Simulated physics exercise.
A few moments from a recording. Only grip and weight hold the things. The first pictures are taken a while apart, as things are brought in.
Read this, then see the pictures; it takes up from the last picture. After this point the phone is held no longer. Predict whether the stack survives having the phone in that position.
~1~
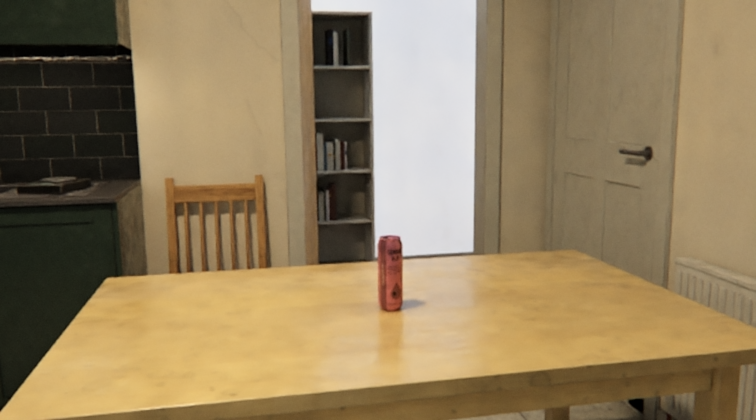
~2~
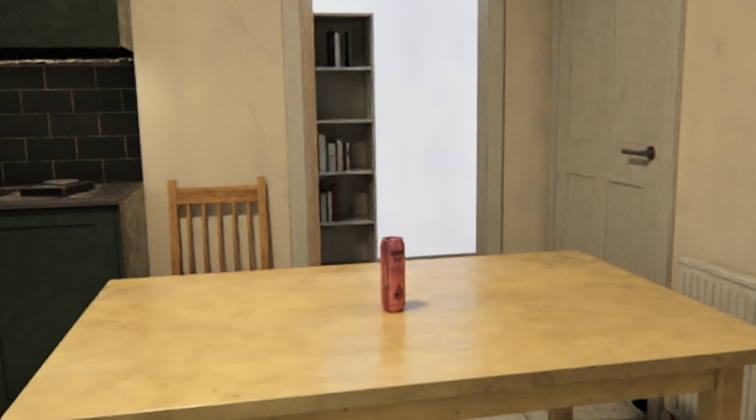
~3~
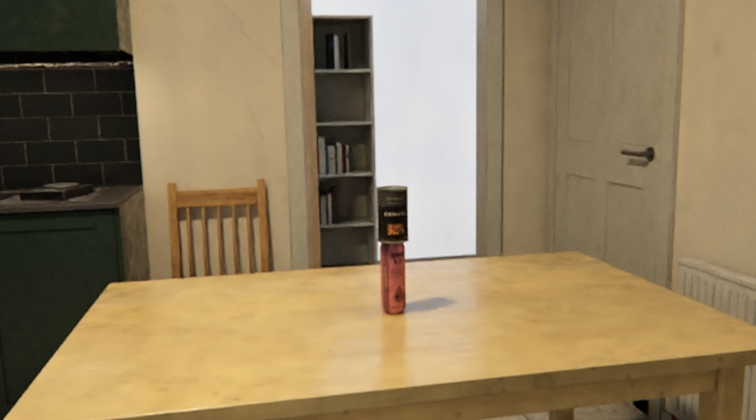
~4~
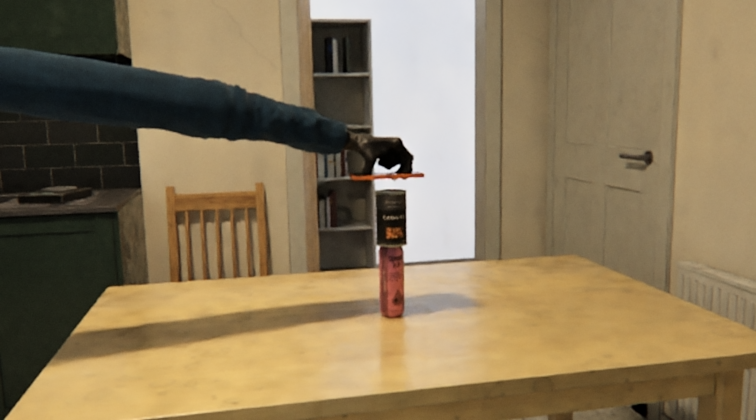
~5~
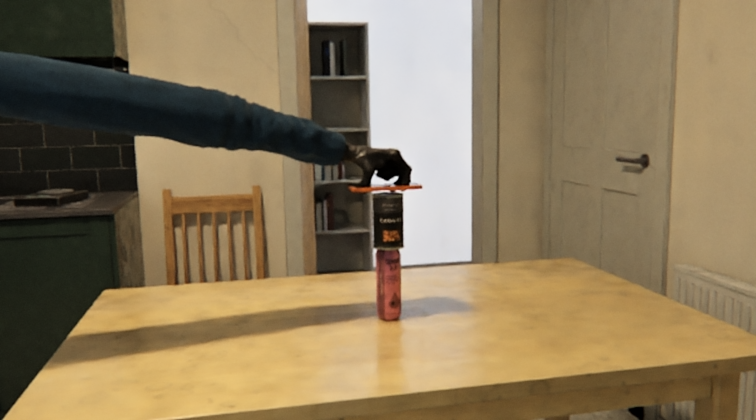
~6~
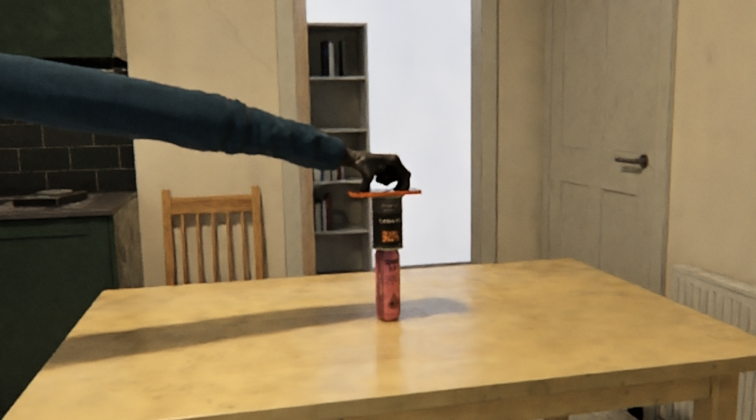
It remains steady.
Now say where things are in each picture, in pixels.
The last thing is not in view yet, in the first picture.
The last thing is not in view yet, in the second picture.
The last thing is not in view yet; black tin (393, 214), in the third picture.
Coming down; orange phone (387, 176); black tin (391, 217), in the fourth picture.
Coming down; orange phone (385, 187); black tin (388, 220), in the fifth picture.
In place under the hand; orange phone (384, 192); black tin (387, 221), in the sixth picture.
Then, 1.00 s after the last picture, nothing has stirred.
Then, 2.10 s after the last picture, orange phone resting near (384, 193).
At rest, all 3 in place. Seen from the same camera at the end, orange phone near (384, 193). The pile holds.
